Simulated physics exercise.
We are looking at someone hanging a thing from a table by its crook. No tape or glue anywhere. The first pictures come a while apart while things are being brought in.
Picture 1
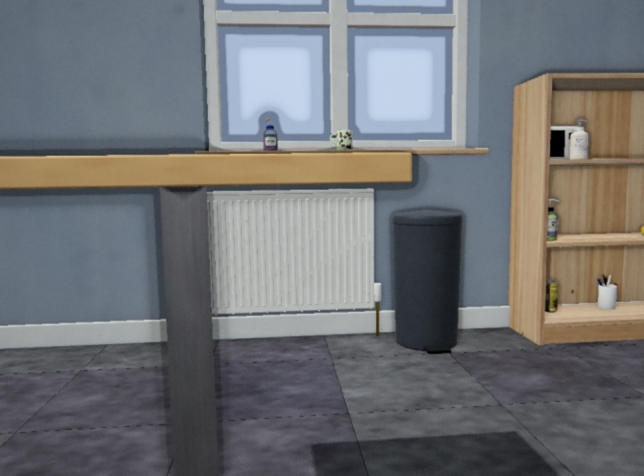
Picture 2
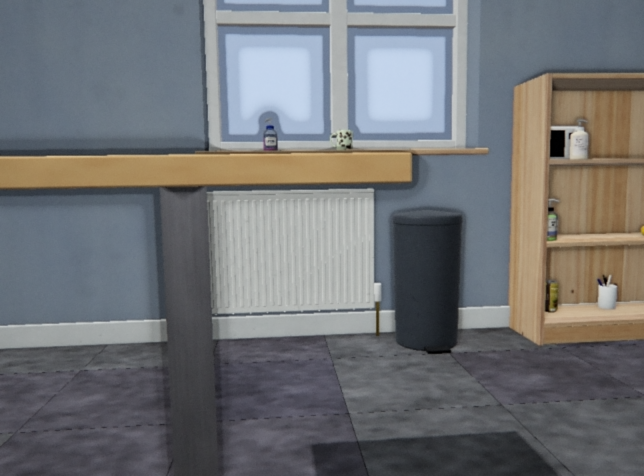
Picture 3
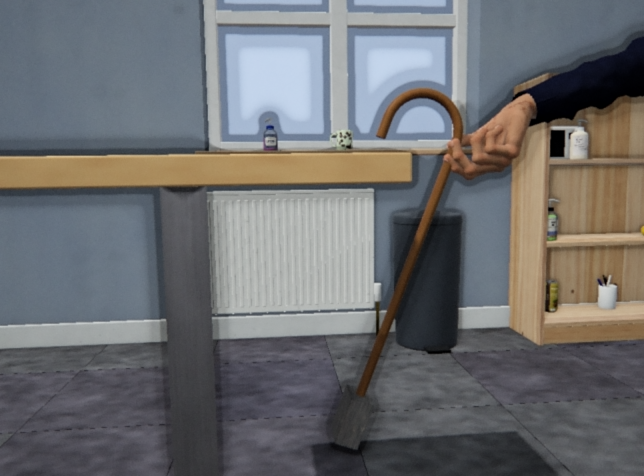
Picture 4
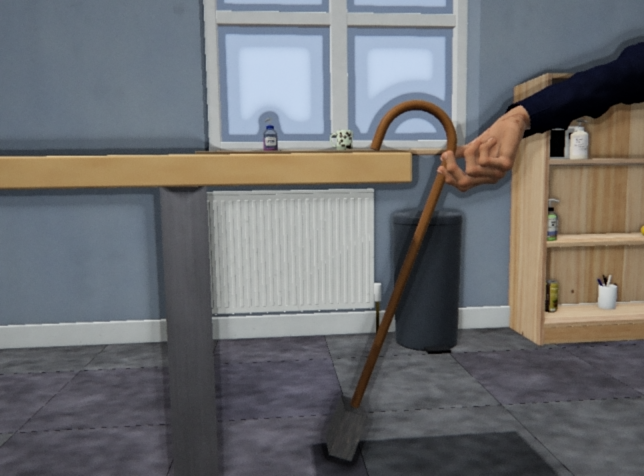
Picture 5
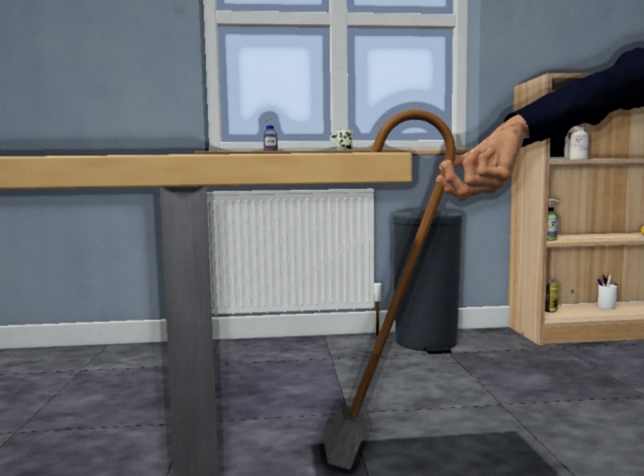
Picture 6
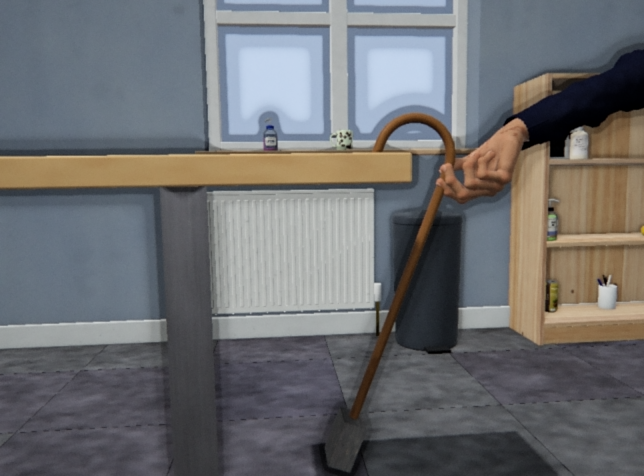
A wooden cane with a crook handle and a grey brush-like end was brought in by a hand from the right, lowered slightly, and held with its crook over the table's right end.
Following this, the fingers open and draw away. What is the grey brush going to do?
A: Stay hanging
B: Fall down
Fall down.
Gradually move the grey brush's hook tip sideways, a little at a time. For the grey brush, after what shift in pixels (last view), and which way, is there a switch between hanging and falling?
Left, by roughly 12 pixels.
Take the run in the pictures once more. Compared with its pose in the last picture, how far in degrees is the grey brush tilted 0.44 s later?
I'd put it at around 15 degrees.
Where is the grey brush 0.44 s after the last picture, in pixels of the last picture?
Predicted middle: Around (415, 443).
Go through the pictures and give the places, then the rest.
Table (183, 177), in the first frame.
Table (183, 177), in the second frame.
Still on the way; grey brush (375, 264); table (183, 177), in the third frame.
Still on the way; grey brush (369, 276); table (183, 177), in the fourth frame.
Still on the way; grey brush (368, 284); table (183, 177), in the fifth frame.
In place, still held; grey brush (368, 288); table (183, 177), in the sixth frame.
Then, 0.44 s on from there, grey brush on its way down near (415, 443).
In the end, the grey brush slips off.
